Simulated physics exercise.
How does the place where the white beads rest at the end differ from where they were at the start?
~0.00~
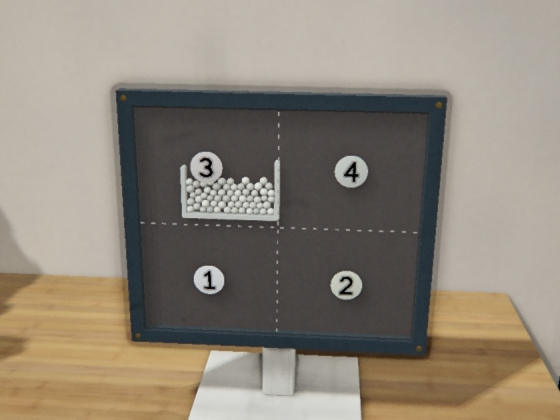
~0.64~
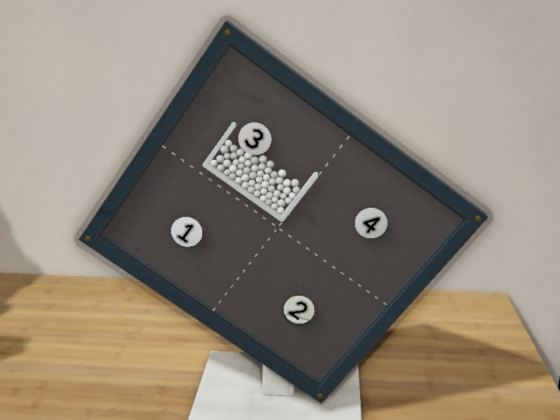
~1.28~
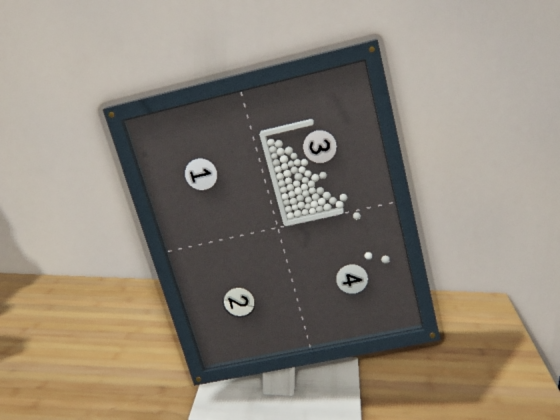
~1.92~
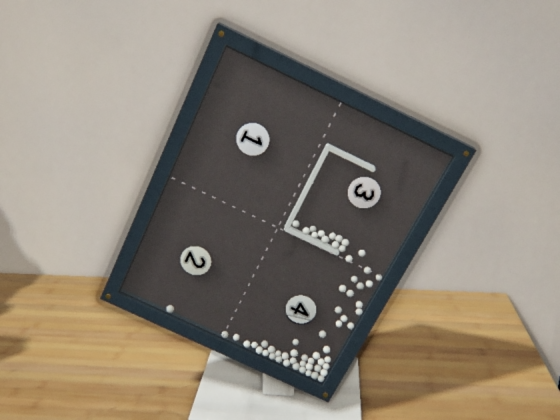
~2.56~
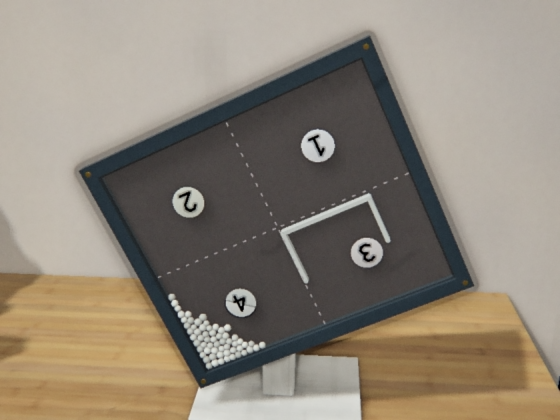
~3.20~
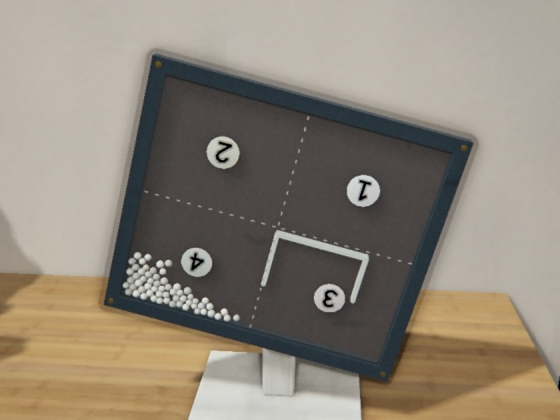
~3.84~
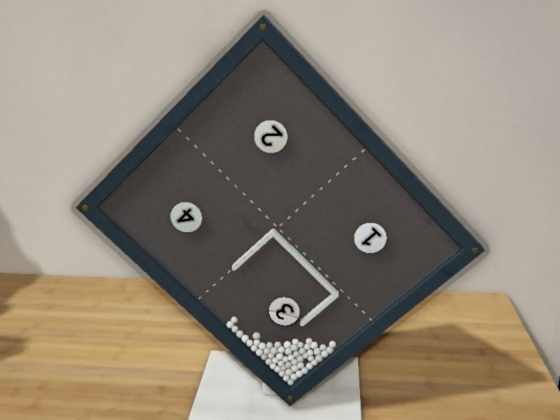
At the start the beads sat inside the small tray in the upper left part of the box. At the end they lay outside the tray, heaped in the corner at the very bottom of the tilted box.
